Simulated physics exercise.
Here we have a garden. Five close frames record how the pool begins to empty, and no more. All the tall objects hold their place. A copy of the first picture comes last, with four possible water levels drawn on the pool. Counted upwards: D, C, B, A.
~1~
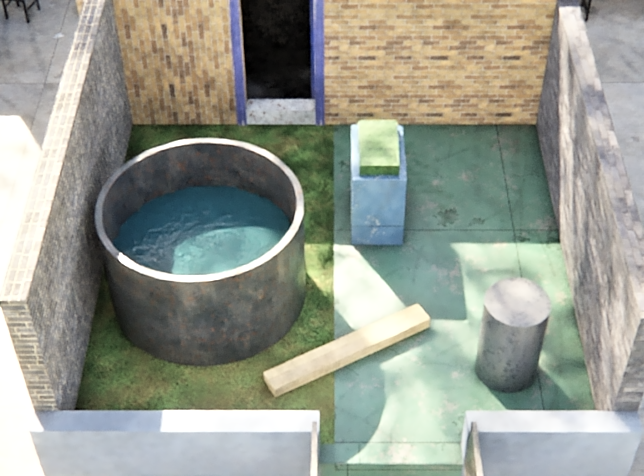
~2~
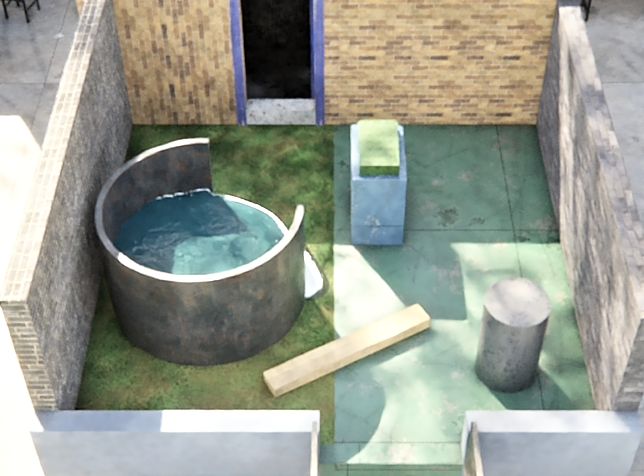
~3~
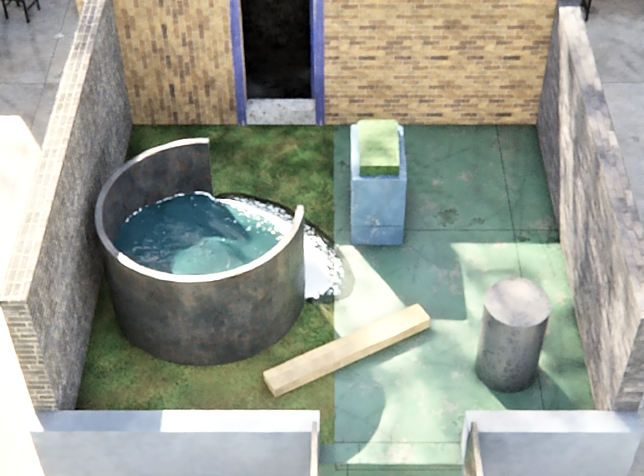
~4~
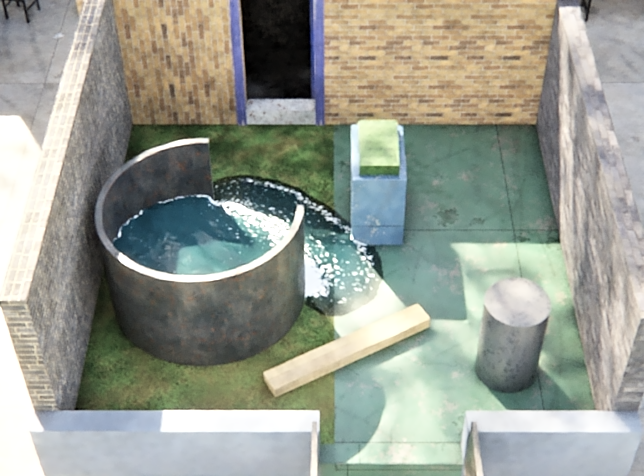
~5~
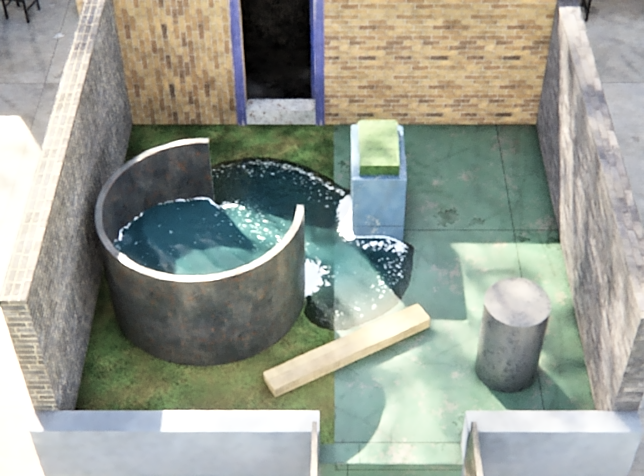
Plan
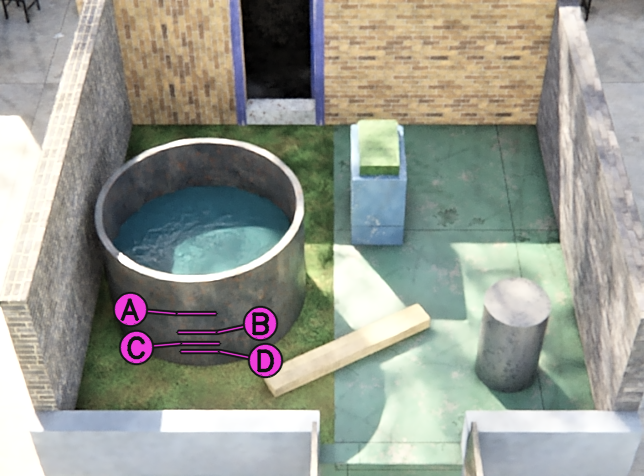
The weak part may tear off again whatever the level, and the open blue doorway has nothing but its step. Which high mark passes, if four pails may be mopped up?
The answer is level B.
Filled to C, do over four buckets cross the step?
No, that is safe.
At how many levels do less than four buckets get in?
Three of the four.
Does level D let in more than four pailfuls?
No, not at all.
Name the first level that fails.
A.
In magenta, A at (195, 313); B at (198, 332); C at (199, 343); D at (200, 351); from the bottom up D, C, B, A.
Choosing A, about 11 bucketfuls get in.
Choosing B, a bucket or two gets in.
Choosing C, nothing gets over.
Choosing D, nothing gets over.
